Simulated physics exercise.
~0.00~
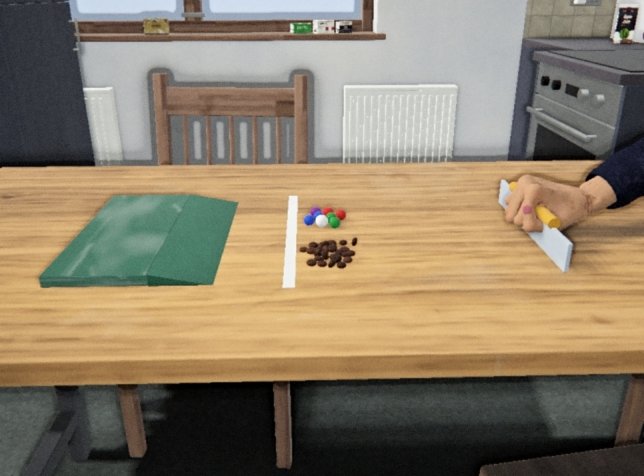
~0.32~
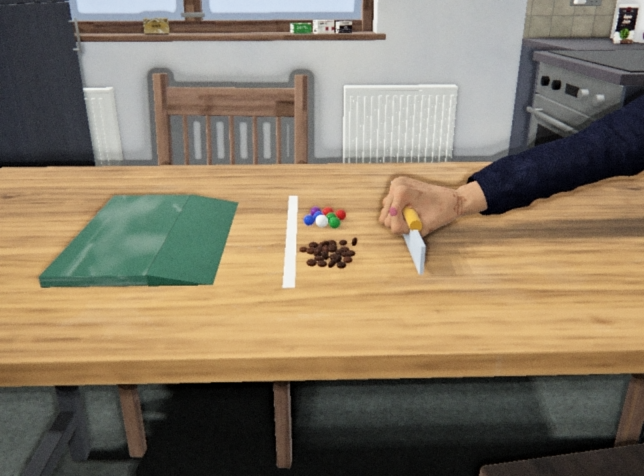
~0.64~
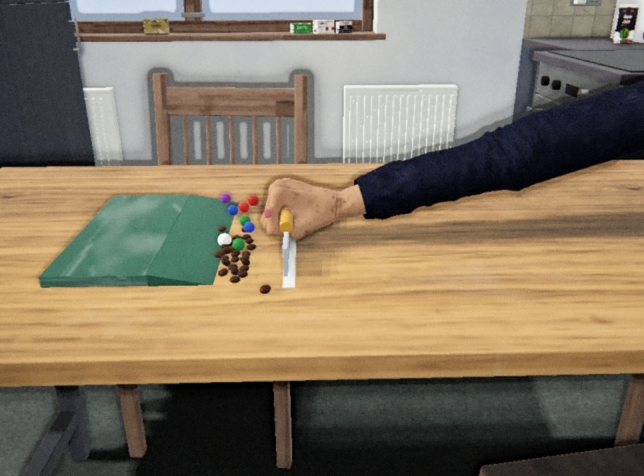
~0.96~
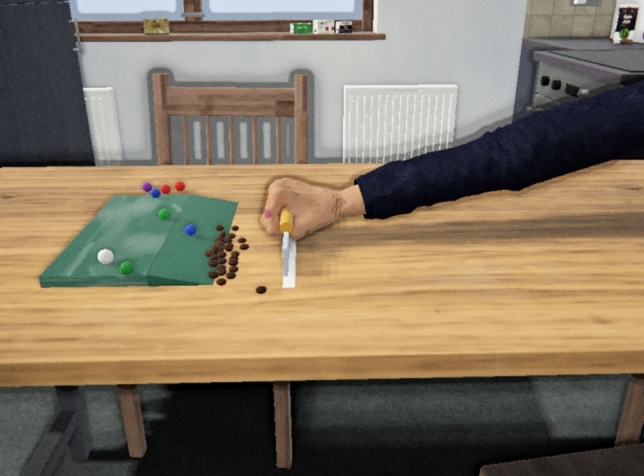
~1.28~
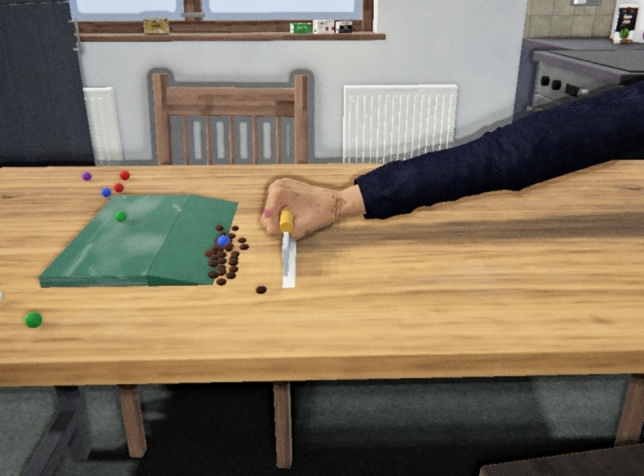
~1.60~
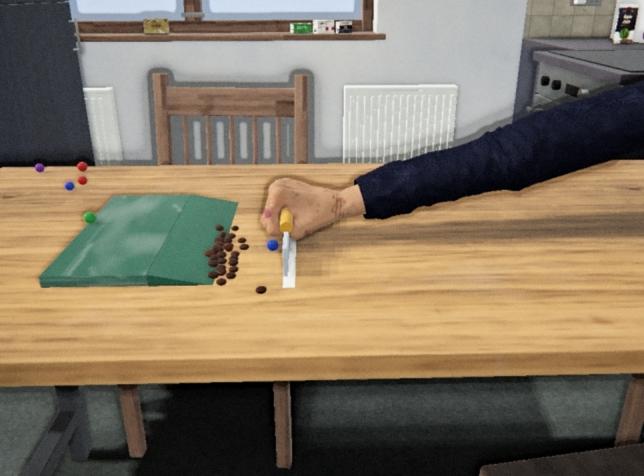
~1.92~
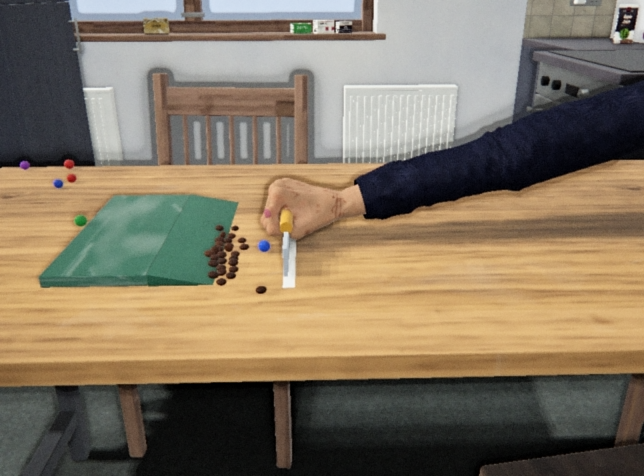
Hand pushing coloured balls and brown beans left with a scraper, most balls rolling beyond the green ramp, beans stopping at its near edge.
